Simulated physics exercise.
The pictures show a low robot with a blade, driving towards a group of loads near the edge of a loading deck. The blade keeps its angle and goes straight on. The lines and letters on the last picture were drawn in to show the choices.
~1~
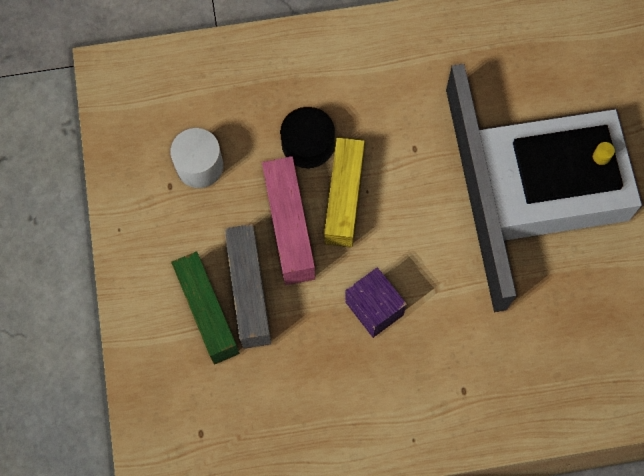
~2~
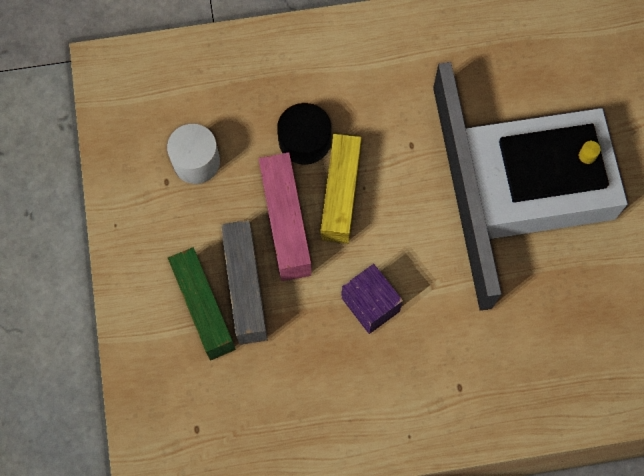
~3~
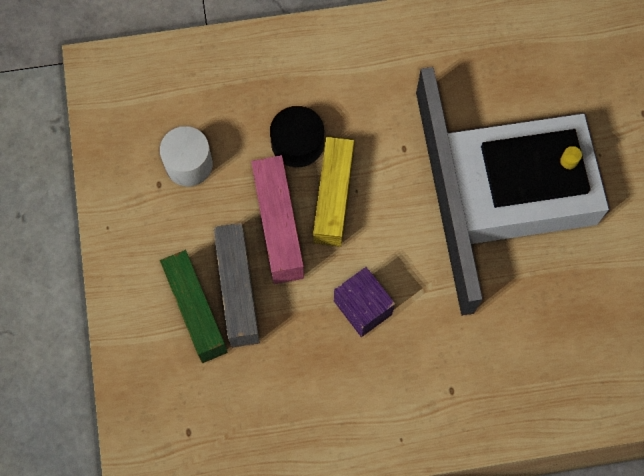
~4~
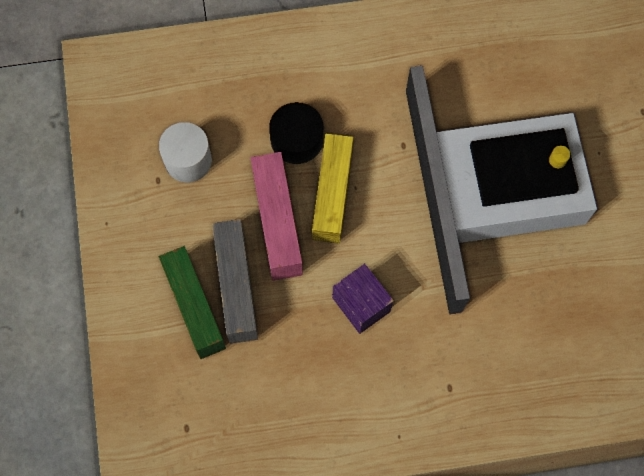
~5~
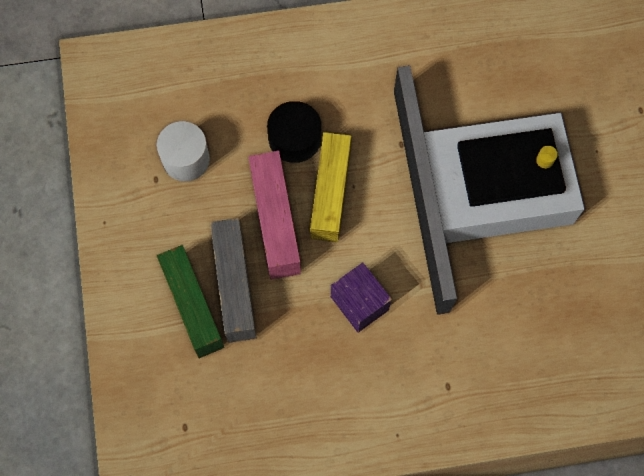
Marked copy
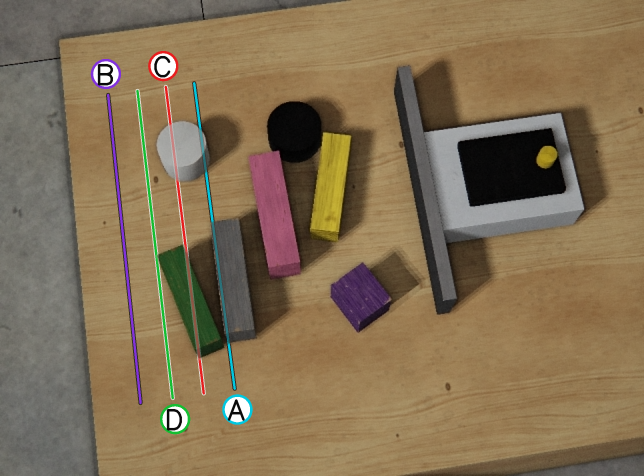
The video shows a low, pale machine with a wide grey blade moving slowly a short way left across a wooden surface, towards upright canisters, coloured bars and a purple crate, which stay in place without being touched.
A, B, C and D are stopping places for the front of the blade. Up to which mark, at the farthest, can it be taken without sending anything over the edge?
Line C.
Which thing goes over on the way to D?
It is the green bar.
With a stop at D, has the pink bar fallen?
No.
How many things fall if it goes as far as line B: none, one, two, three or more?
Three or more.
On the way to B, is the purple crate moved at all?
By then, yes.
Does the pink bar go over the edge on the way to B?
Yes.
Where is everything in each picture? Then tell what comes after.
The first frame shows robot (560, 165); grey bar (248, 287); black canister (308, 137).
The second frame shows robot (547, 163); white canister (194, 154).
The third frame shows robot (528, 168); purple crate (364, 303).
The fourth frame shows robot (516, 168); grey bar (235, 282).
The fifth frame shows robot (504, 168); green bar (191, 302); white canister (184, 151); yellow stick (331, 187).
On the marked copy, A at (214, 229); B at (124, 242); C at (184, 233); D at (154, 238).
With C. Early on, robot (417, 180); black canister (278, 129); purple crate (326, 296).
Further on, robot (330, 193); green bar (166, 312); white canister (164, 157).
At the end, robot (263, 202); green bar (100, 328); grey bar (125, 311); nothing has fallen.
As for the rest, A is safe but short; B drops the grey bar, green bar and pink bar; D drops the green bar.
